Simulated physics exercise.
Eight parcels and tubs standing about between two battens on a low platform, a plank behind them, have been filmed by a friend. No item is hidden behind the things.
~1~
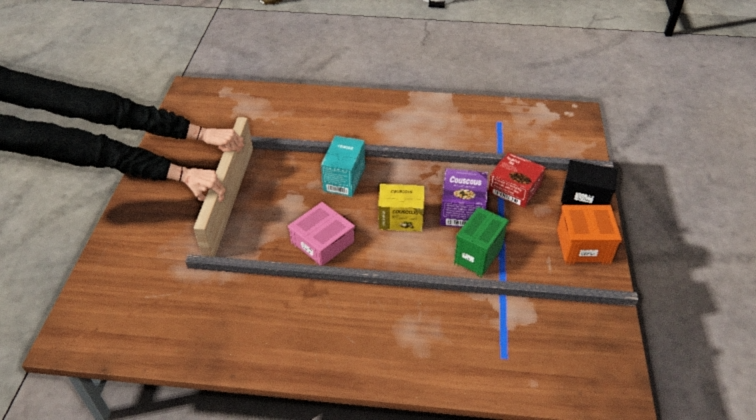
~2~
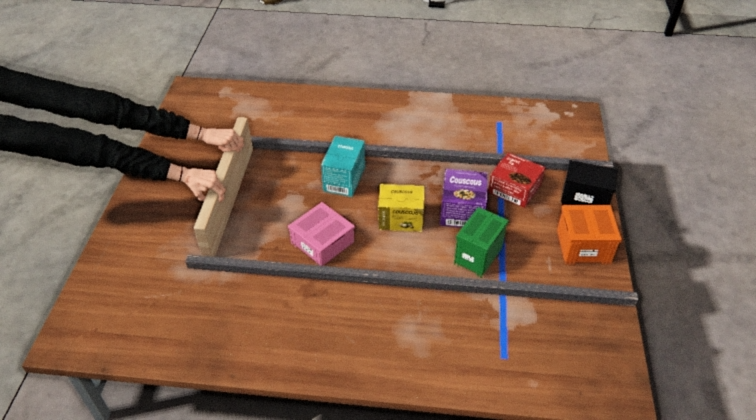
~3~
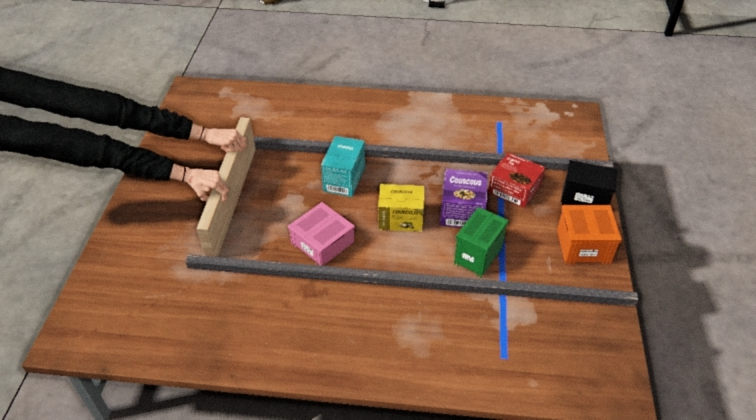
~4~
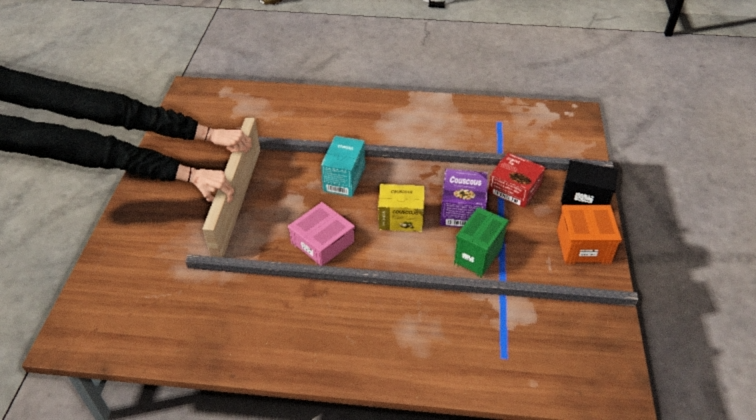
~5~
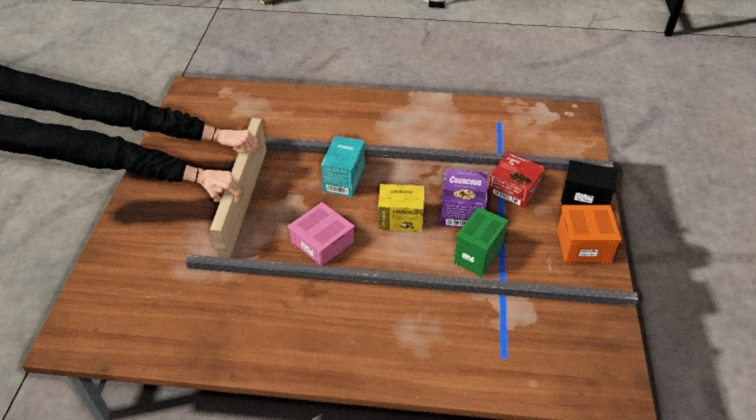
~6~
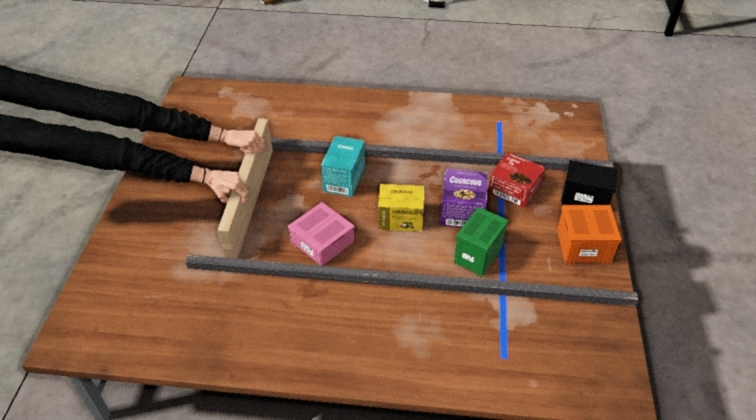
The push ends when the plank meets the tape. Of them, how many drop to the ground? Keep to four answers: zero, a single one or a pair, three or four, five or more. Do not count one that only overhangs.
So the tally of ones that come down is nothing, really.
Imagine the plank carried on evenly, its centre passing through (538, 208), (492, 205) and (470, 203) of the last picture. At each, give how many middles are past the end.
Past-the-end tally - position 1: 2, position 2: 0, position 3: 0.
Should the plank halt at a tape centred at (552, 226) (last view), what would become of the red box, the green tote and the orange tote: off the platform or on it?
Looking at each: The red box remains on top, the green tote remains on top, the orange tote goes off.
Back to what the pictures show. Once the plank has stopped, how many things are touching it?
Looks like 3 of them, all told.
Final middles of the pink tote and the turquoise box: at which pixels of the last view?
Going in order: First (527, 244), then (518, 178).
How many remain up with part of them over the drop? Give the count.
The number would be 2.
Early on, none off yet; black tote at rest near (588, 187); orange tote at rest near (587, 235); red box at rest near (516, 180).
Finally, the number that fall off is zero.
